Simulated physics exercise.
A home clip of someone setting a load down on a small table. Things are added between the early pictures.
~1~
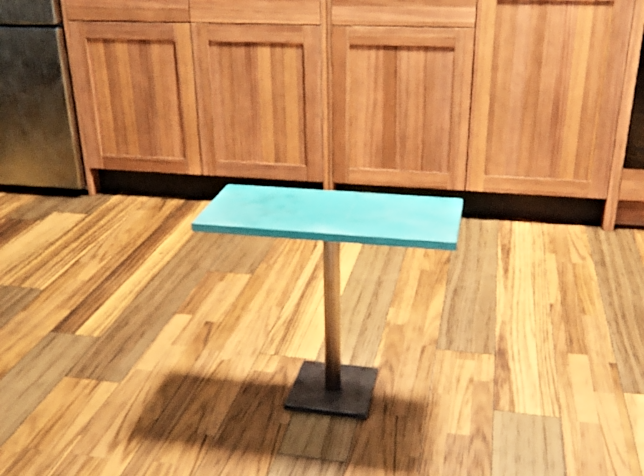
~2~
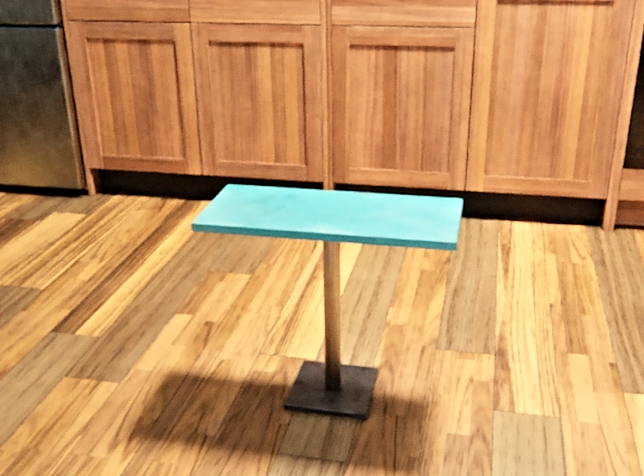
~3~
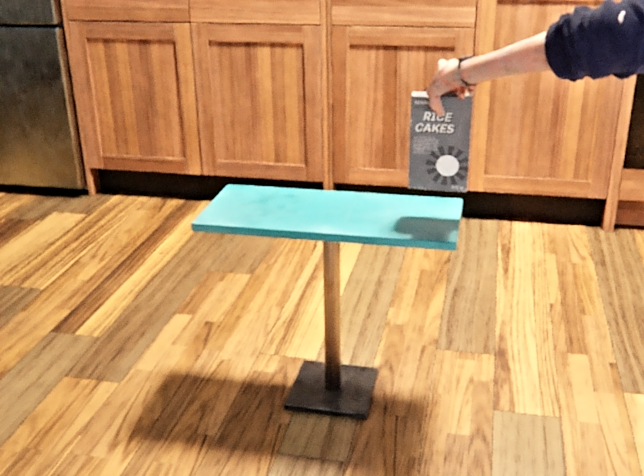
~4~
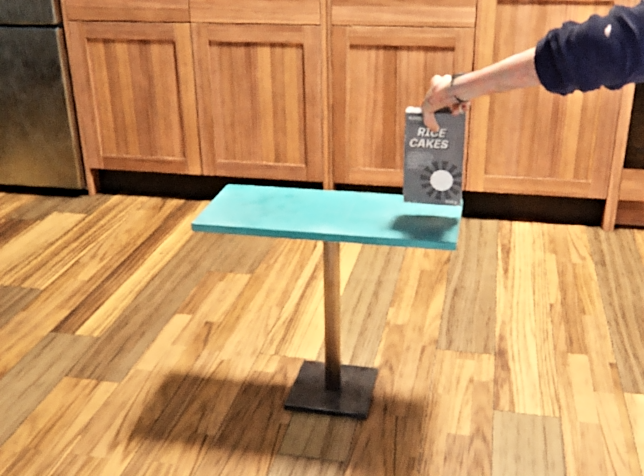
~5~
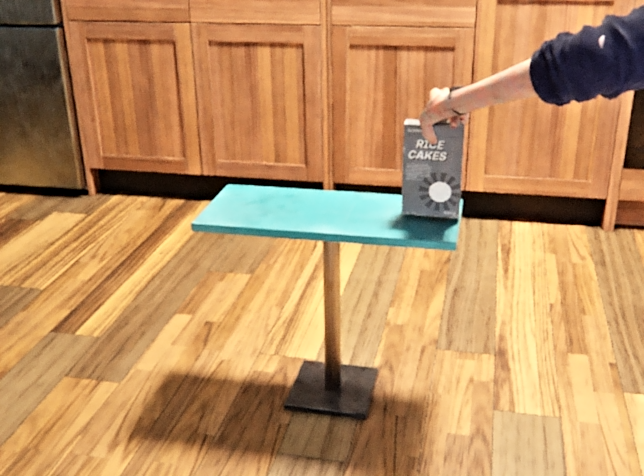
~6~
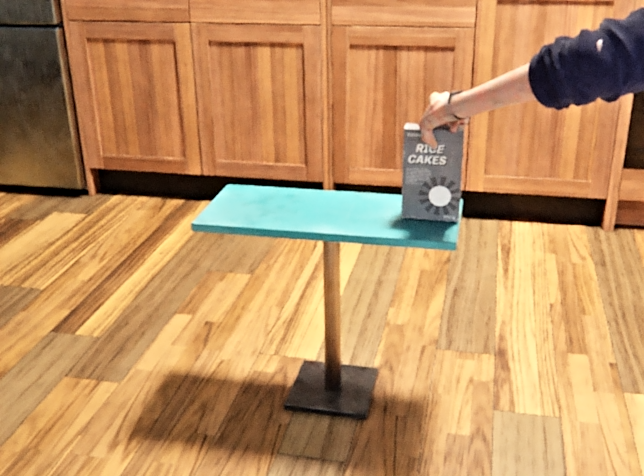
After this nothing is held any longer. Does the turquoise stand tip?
The turquoise stand stays flat on its feet.
Then, 0.40 s after the last picture, turquoise stand at rest near (331, 215).
At rest, the turquoise stand keeps steady, near (331, 215).
